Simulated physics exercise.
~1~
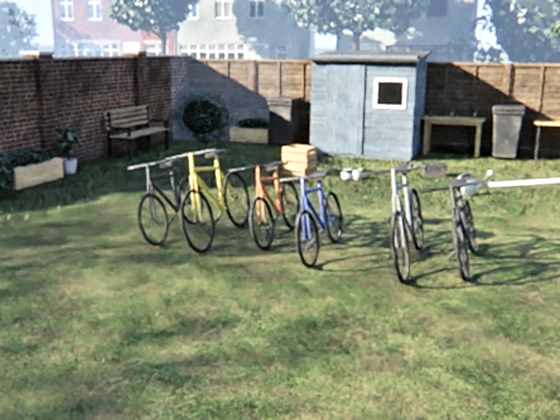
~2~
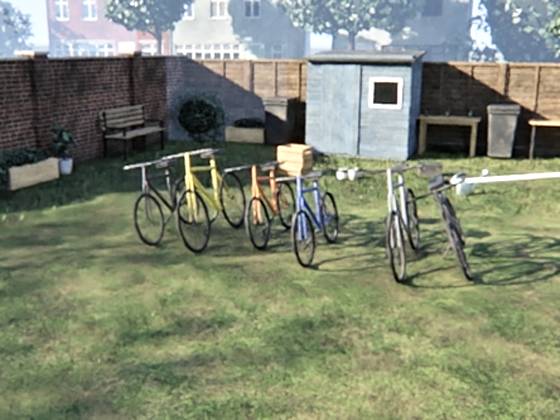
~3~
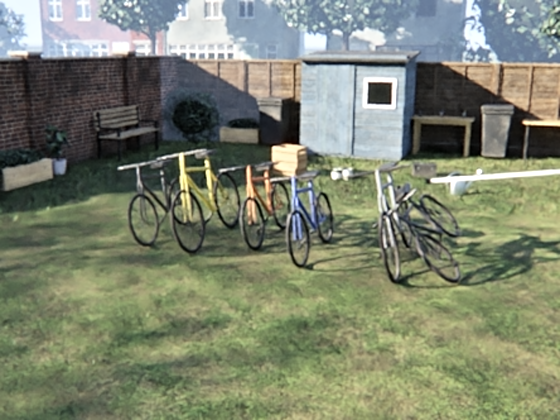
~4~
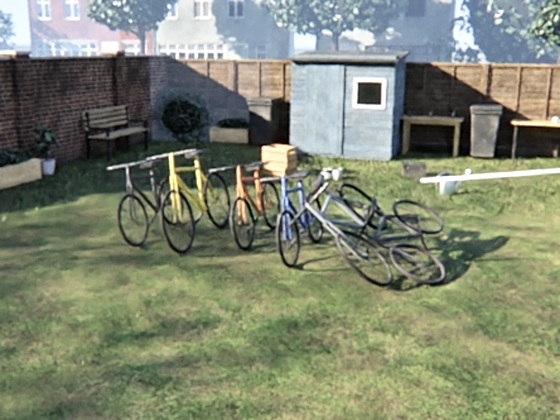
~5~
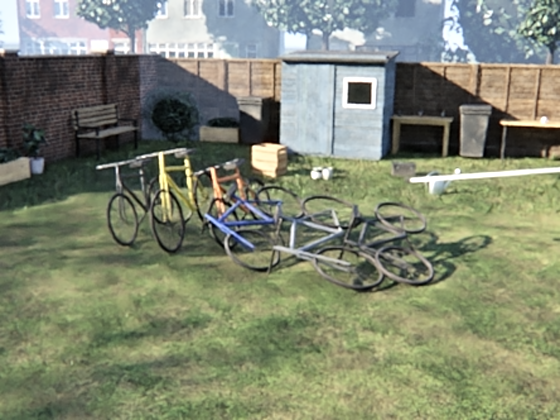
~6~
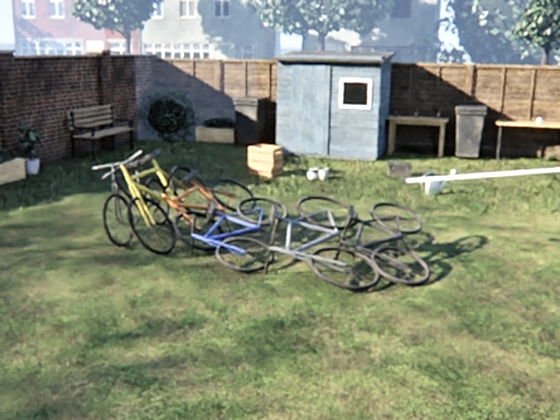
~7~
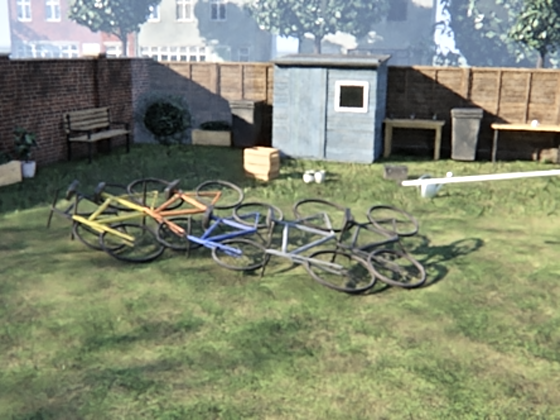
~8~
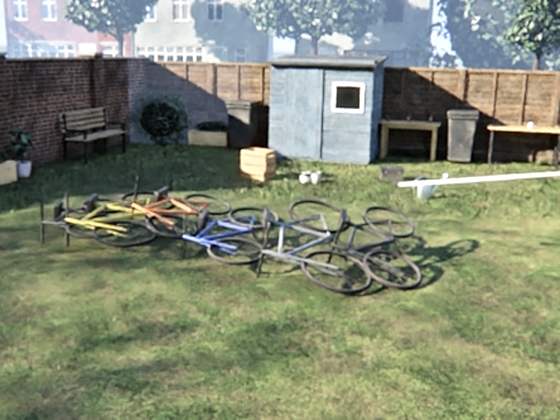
A pale pole reaches in from the right, beside the rightmost of six bicycles standing in a row on a lawn before a blue-grey shed and a fence. That dark bicycle leans left and drops against its pale neighbour, and the two go down together toward the blue one. The blue bicycle topples next, and the orange one starts to lean. The fall passes on to the yellow bicycle and the dark one at the left end, while the view drifts slightly right. At the end all six lie overlapping on the grass, with none left standing.
